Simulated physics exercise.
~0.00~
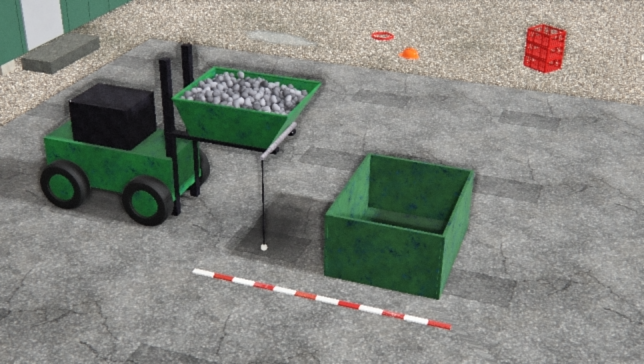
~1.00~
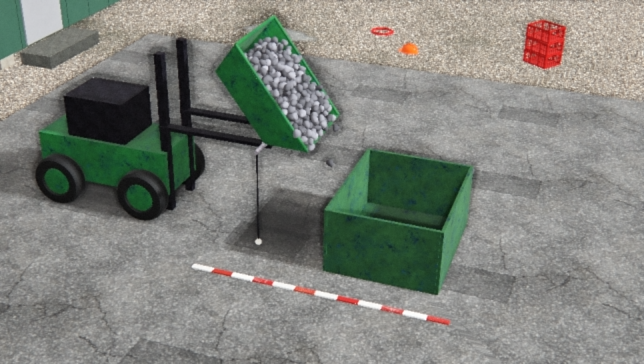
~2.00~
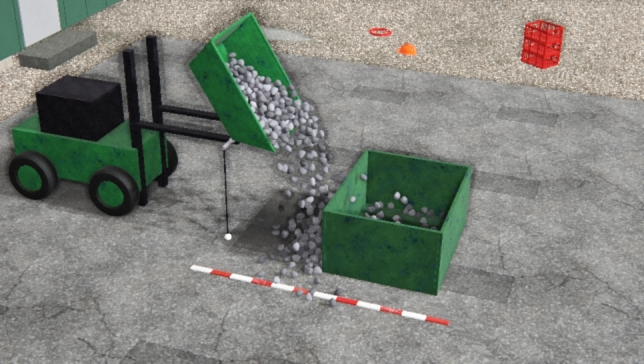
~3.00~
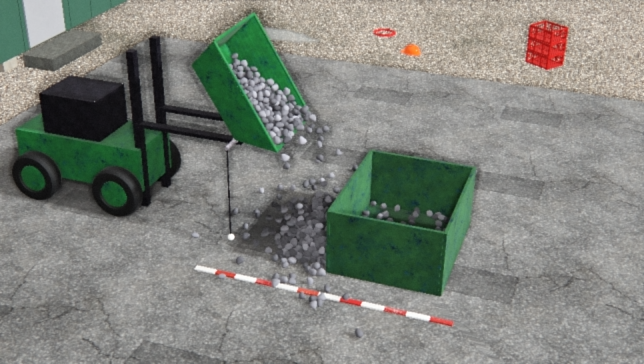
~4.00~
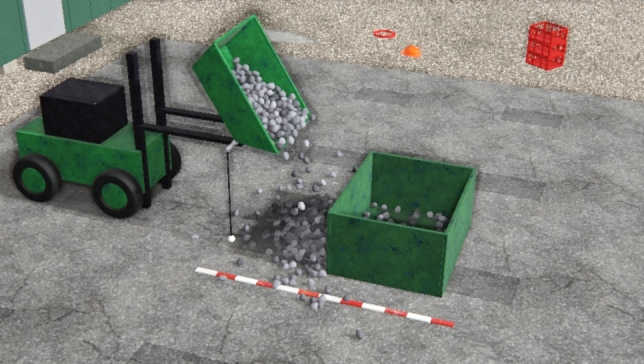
A green fork truck with a black block on top stands at the left of a cracked grey yard, seen from above, holding a green skip of grey stones near an open green bin. A red-and-white staff lies in front, with gravel, a red crate, an orange object and a red ring behind. The skip tips steeply to the right and the first stones slide to its lip. The truck backs away to the left as stones pour out, a few landing in the bin. Most of the fallen stones heap on the ground short of it, some reaching the staff, while many remain in the tilted skip.
